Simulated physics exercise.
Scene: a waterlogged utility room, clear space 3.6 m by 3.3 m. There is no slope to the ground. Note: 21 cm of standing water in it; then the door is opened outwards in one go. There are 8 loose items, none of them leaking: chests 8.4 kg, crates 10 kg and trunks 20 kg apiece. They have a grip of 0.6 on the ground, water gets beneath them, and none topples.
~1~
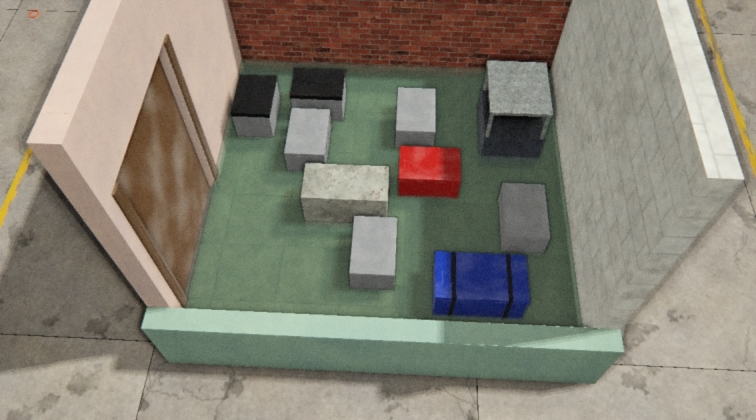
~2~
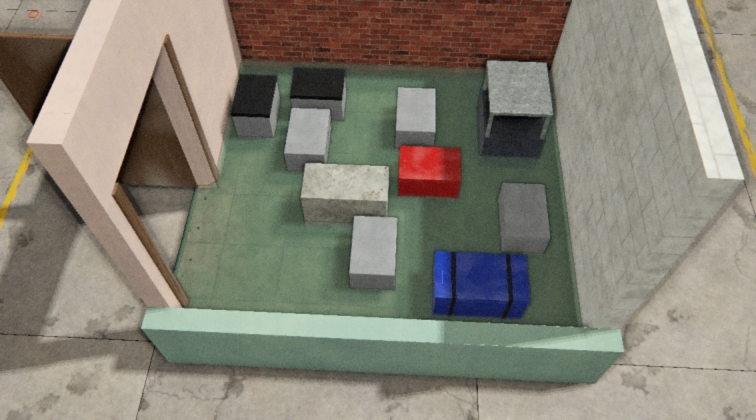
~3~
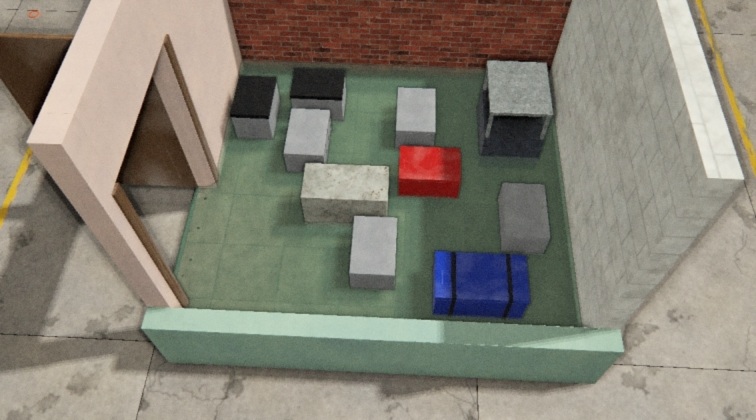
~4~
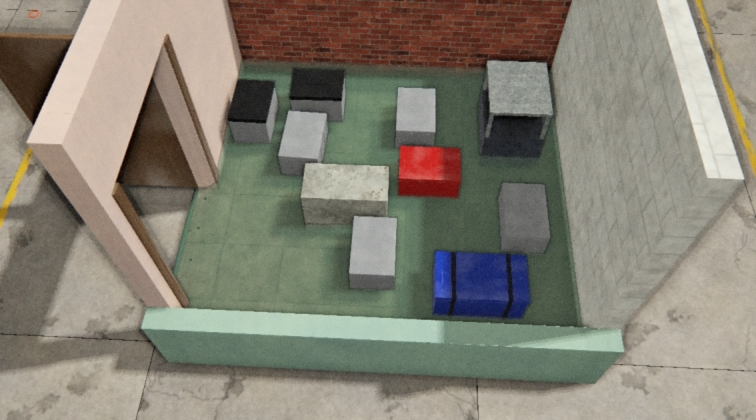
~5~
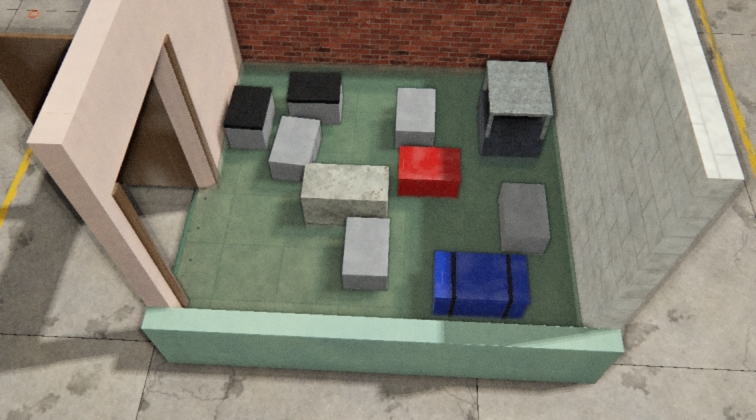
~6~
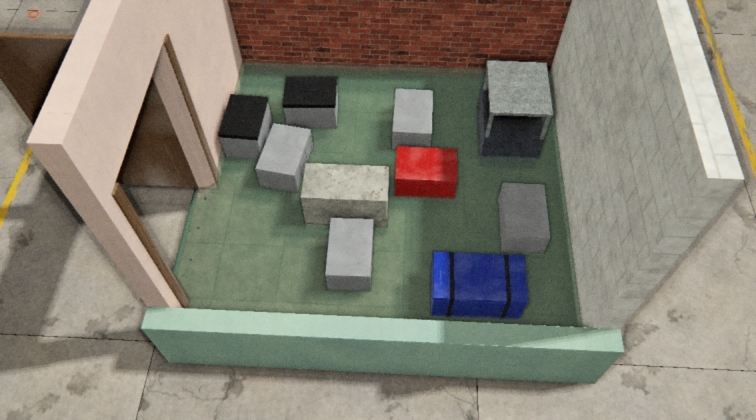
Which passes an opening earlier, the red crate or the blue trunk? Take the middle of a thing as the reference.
The blue one.
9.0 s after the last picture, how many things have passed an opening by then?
Result: 4.
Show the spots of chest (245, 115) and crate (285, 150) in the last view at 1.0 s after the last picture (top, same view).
I'd say close to (234, 141) and close to (257, 184).
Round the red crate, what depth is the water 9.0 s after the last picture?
Somewhere close to 10 cm.
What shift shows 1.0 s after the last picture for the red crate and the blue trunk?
10 and 30 cm or so by then.
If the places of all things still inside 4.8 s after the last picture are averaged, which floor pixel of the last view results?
(373, 222).
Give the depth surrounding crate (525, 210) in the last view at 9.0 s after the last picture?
About 10 cm.
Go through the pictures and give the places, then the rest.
The red crate at (430, 163), afloat; the blue trunk at (482, 276), afloat; about 2270 L in view; 0 of 8 have shifted, in the first frame.
The red crate at (430, 163), afloat; the blue trunk at (482, 276) floats; about 2230 L in view; 0 of 8 have shifted, in the second frame.
The red crate at (430, 163), afloat; the blue trunk at (482, 276) floats; about 2180 L in view; 0 of 8 have shifted, in the third frame.
The red crate at (430, 163) floats; the blue trunk at (482, 276) floats; about 2130 L in view; 2 of 8 have shifted, in the fourth frame.
The red crate at (430, 163), afloat; the blue trunk at (482, 276) floats; 20 cm deep round most things; 4 of 8 have shifted, in the fifth frame.
The red crate at (427, 164), afloat, 3 cm from its start; the blue trunk at (480, 276) floats; about 2020 L in view; 4 of 8 have shifted, in the sixth frame.
Then, 1.0 s after the last picture the red crate is near (418, 167), 0.1 m from its start, afloat; the blue trunk is near (451, 279), 0.3 m from its start, afloat; 0 of 8 are out; 8 afloat.
Then, 4.8 s after the last picture the red crate is near (443, 178), 0.2 m from its start, afloat; the blue trunk is near (338, 287), 1.2 m from its start, afloat; 3 of 8 are out; 5 afloat.
Then, 9.0 s after the last picture the red crate is near (429, 201), 0.4 m from its start, afloat; the blue trunk is near (212, 251), 2.4 m from its start, afloat; 4 of 8 are out; 4 afloat.
Then, 13.0 s after the last picture the red crate is near (419, 230), 0.7 m from its start, afloat; the blue trunk has gone out (9.9 s after the last picture); 5 of 8 are out; 3 afloat.
